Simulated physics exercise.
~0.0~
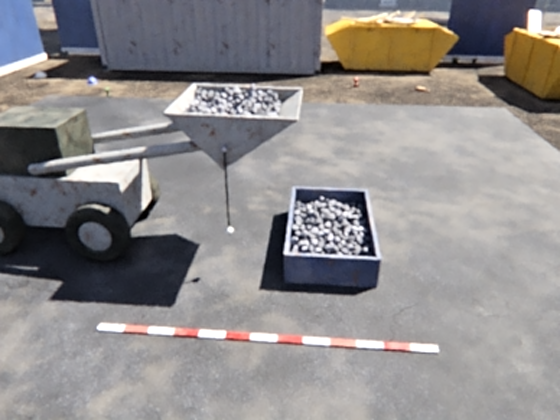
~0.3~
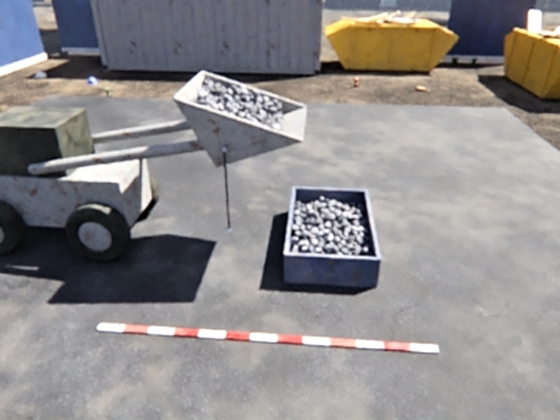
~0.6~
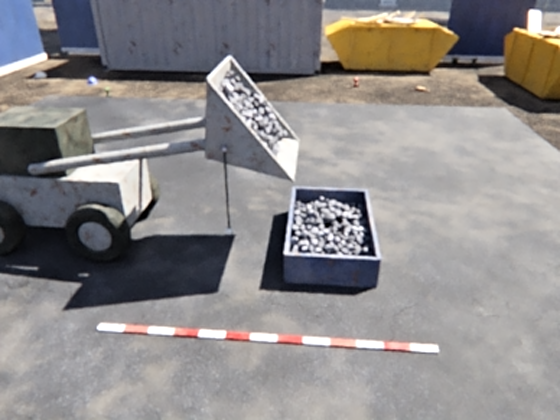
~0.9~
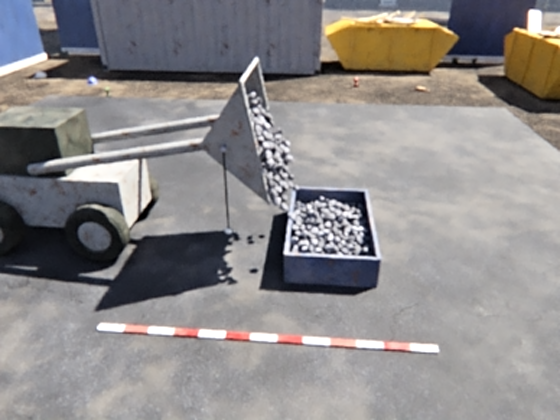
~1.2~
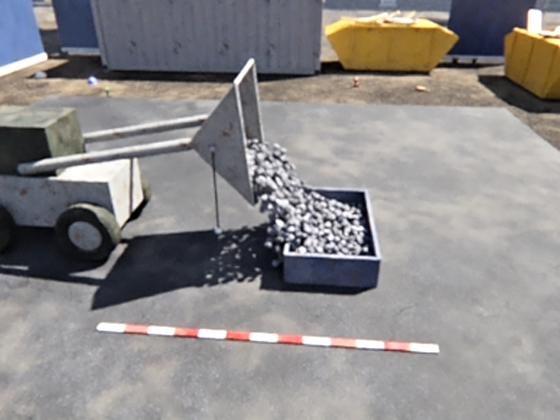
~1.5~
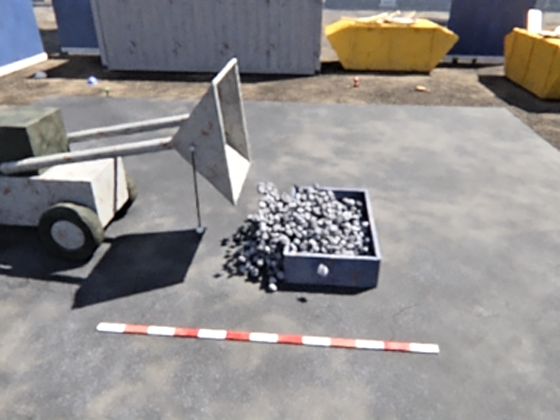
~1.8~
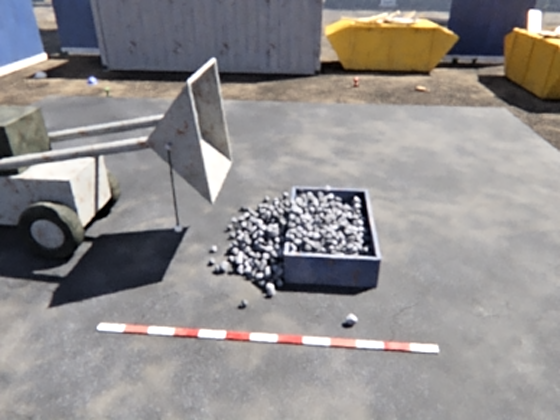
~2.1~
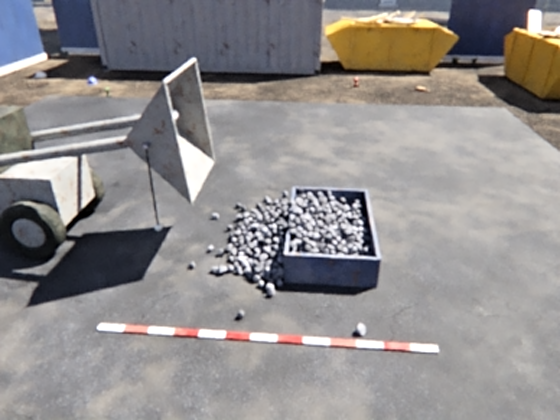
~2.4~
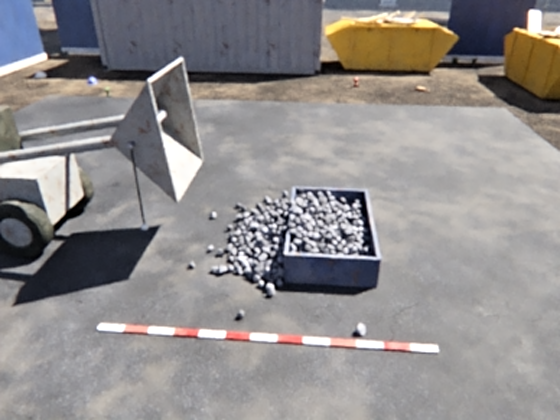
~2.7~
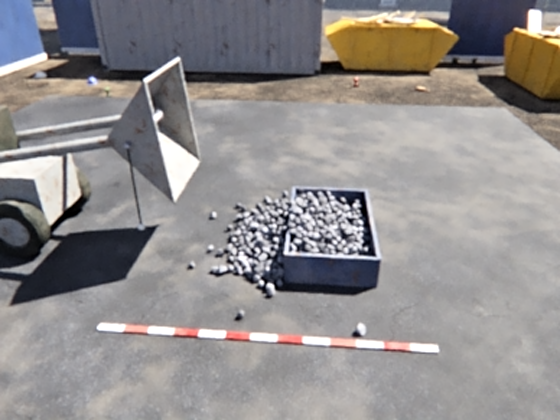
A grey loader on the left holds a raised bucket of pale crushed rock beside a blue bin already partly filled with similar stones, seen from the side and slightly above on a sunlit paved yard. A red and white striped bar lies in front, with yellow skips and a grey container behind. The bucket tips steadily to the right, and stones begin sliding over its lip. As they pour down, the loader backs away to the left, so many miss the bin. The bucket ends empty and still tilted, with the bin fuller and a loose heap spread against its left side.
